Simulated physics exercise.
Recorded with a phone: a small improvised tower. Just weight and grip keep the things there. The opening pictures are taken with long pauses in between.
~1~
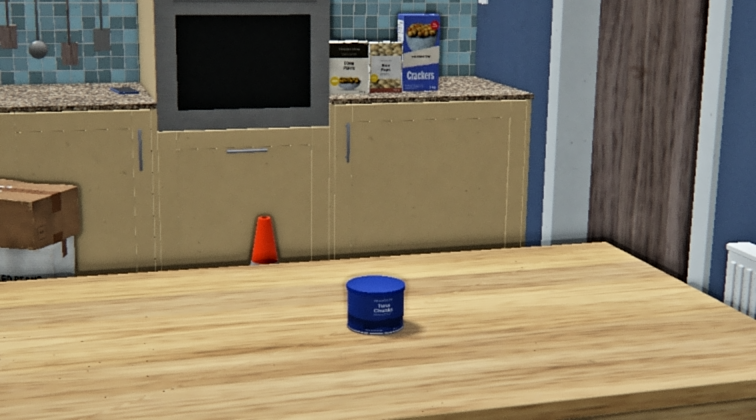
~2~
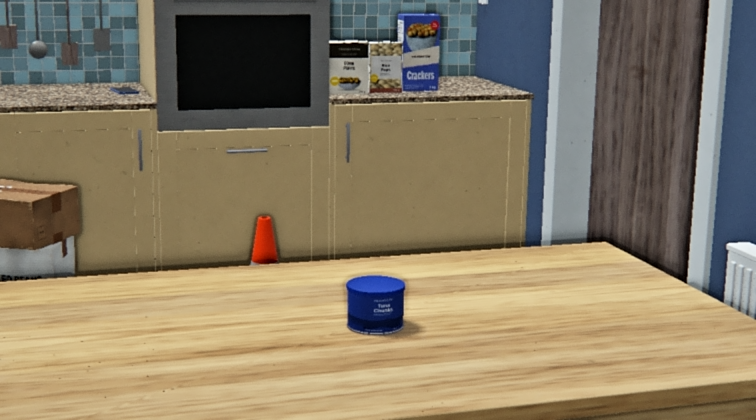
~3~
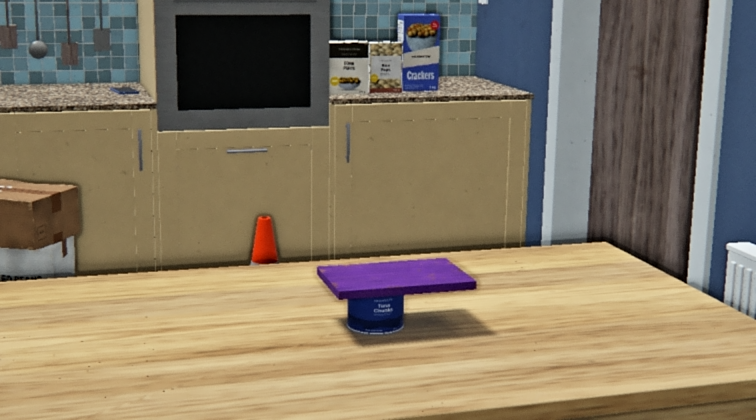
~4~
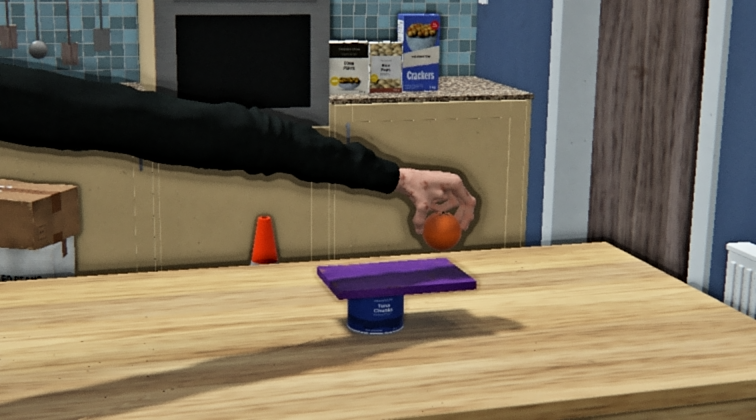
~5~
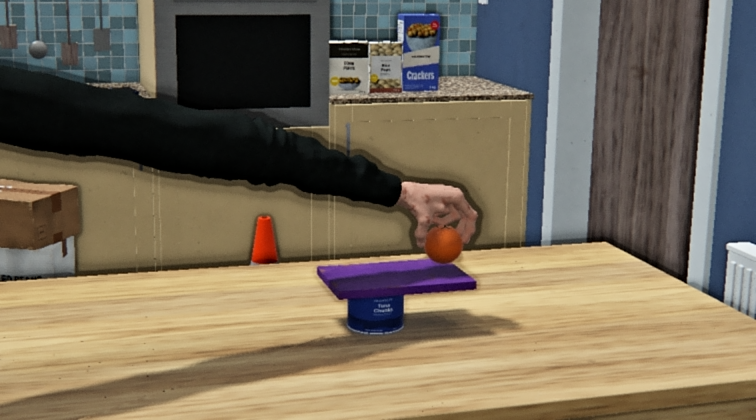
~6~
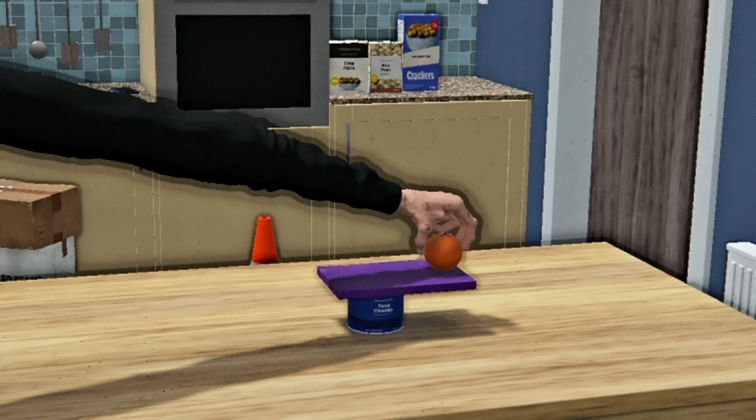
On a kitchen table, a hand lowers an orange tomato onto a purple board atop a tub.
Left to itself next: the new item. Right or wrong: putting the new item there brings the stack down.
Right, the stack comes down.
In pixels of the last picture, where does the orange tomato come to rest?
I'd say around (482, 300) in the last view.
Then, 0.30 s past the last view, orange tomato now fallen; purple board rocked 28° from its first pose.
Then, 0.50 s past the last view, purple board rocked 45° from its first pose.
Then, 0.70 s past the last view, purple board rocked 36° from its first pose.
Finally, fallen, orange tomato; left askew, purple board; blue tub still in place. Final places as the last picture's camera would see them, orange tomato near (482, 300). The stack comes apart.
